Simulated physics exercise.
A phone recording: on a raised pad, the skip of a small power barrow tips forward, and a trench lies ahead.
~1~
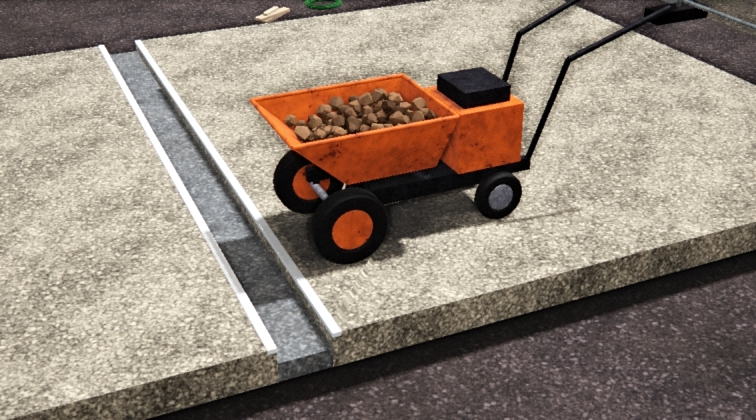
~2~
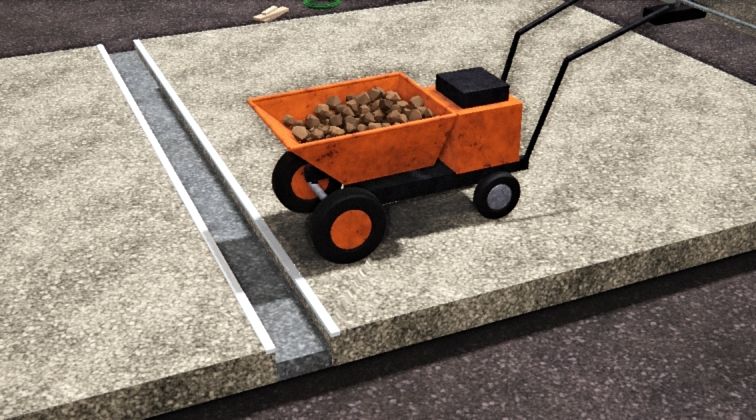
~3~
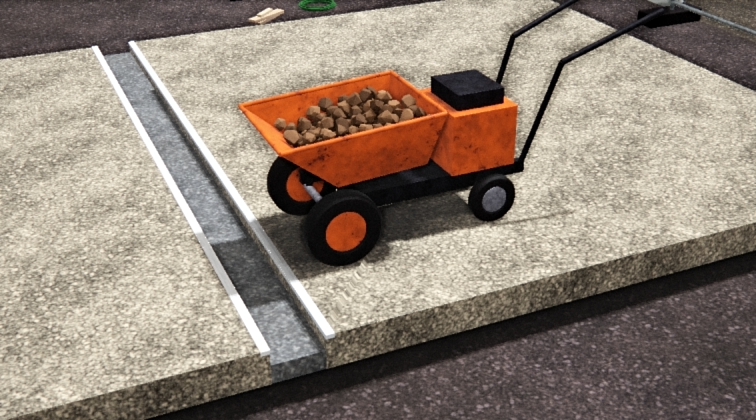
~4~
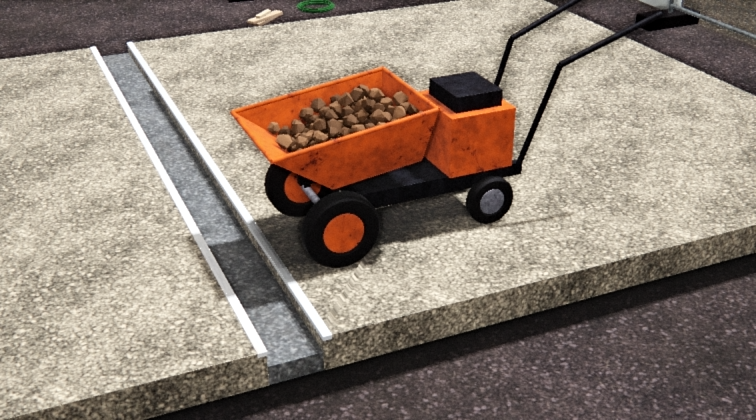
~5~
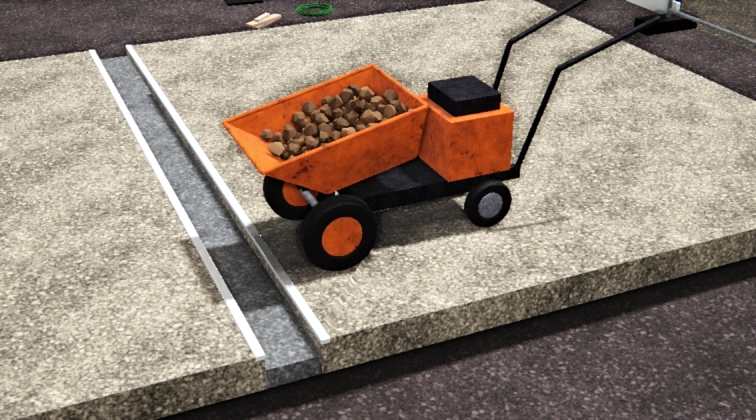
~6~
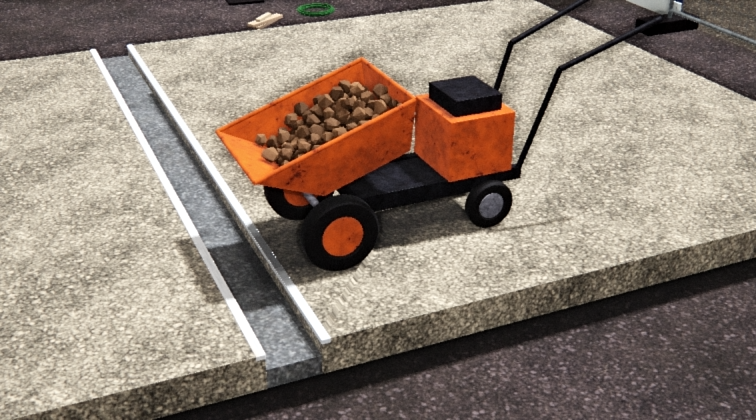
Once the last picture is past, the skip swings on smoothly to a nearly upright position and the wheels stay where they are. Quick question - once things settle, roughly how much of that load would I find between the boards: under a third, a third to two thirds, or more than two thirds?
Short of one third.
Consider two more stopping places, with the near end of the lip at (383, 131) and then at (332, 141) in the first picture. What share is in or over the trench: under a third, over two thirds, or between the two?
So the first position comes out as in the middle band, the second as in the middle band.
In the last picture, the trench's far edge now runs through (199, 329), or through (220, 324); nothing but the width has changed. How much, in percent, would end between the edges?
40 and 20 percent.
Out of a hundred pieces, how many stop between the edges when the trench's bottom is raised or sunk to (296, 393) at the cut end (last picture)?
It works out to some 0 per cent.
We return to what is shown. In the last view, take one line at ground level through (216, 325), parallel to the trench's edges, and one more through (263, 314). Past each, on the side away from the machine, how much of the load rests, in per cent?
Around 50 in a hundred for the first, 60 in a hundred for the second.
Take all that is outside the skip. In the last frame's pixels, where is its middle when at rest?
Somewhere around (159, 268) in the last picture.
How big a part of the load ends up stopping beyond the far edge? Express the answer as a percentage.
65 percent.
Soon, skip tipped steeply; all in the skip.
A while on, skip tipped right over; about half in the skip; about half beyond it.
Towards the end, skip tipped right over; about a third in the skip; about two thirds beyond it.
Finally, skip tipped right over; about a third in the skip; none in or heaped over the trench; about two thirds beyond it.
